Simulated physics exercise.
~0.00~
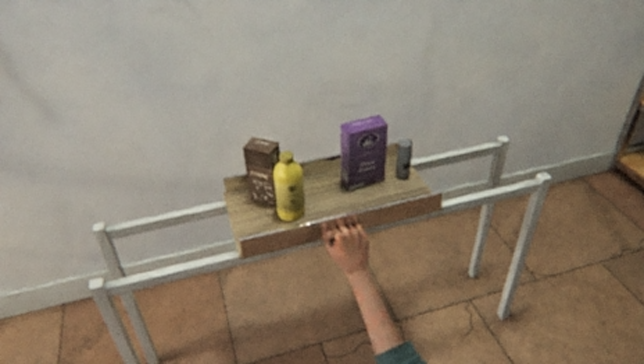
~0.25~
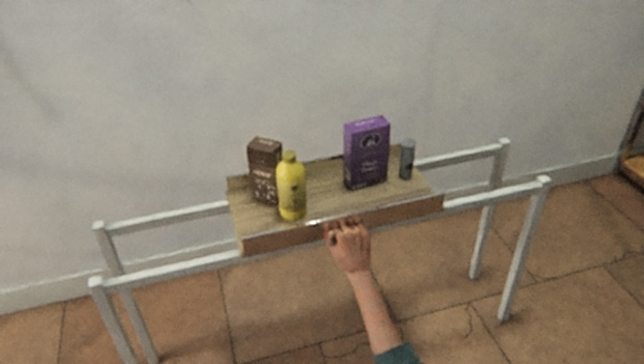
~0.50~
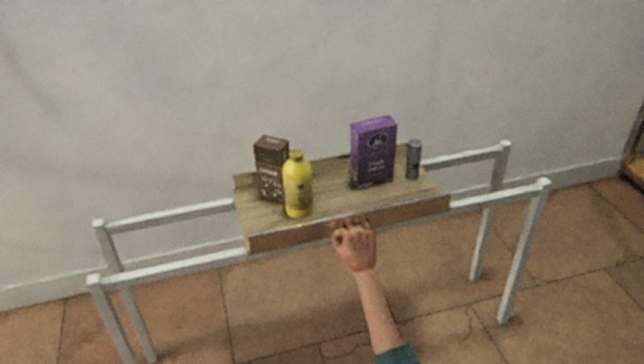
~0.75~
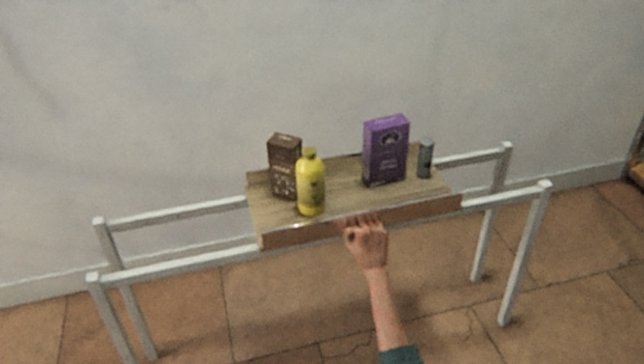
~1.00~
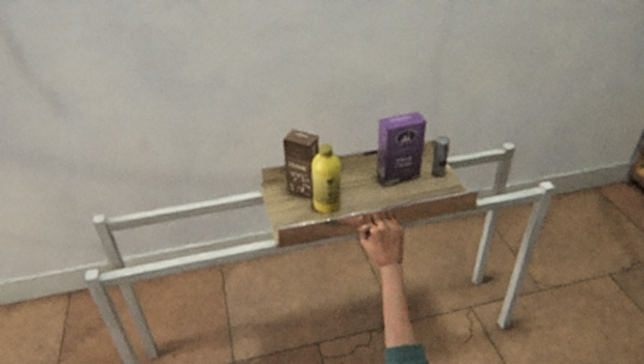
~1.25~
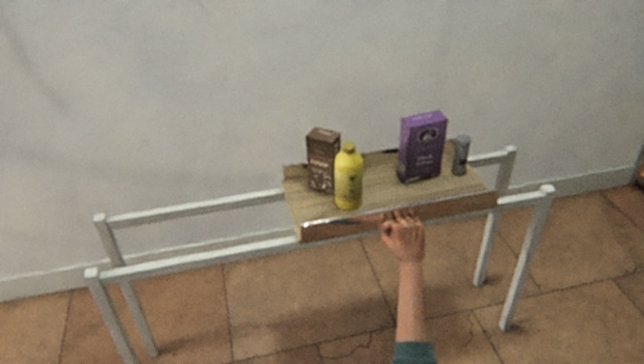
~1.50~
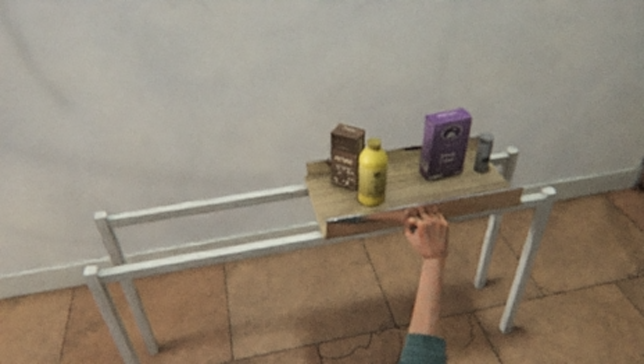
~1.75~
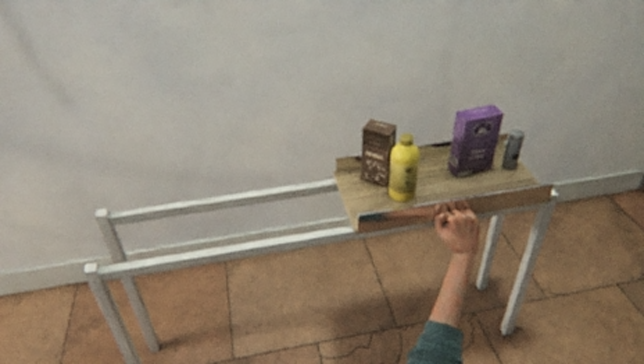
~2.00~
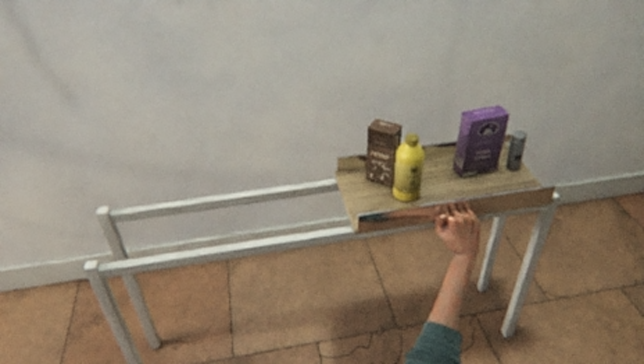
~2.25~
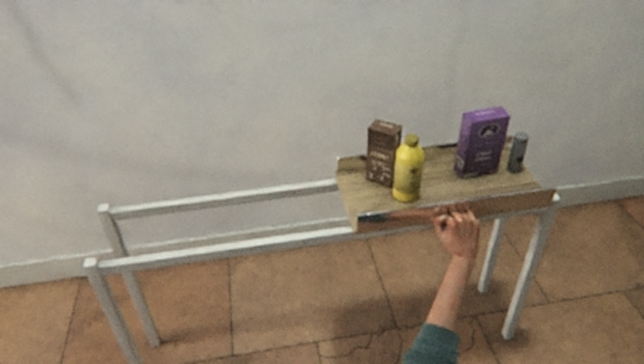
A hand gripping the front edge of a wooden tray slid it to the right along white rails, carrying a brown carton, yellow bottle, purple packet and grey shaker, until it stopped at the right end with all four items still standing.
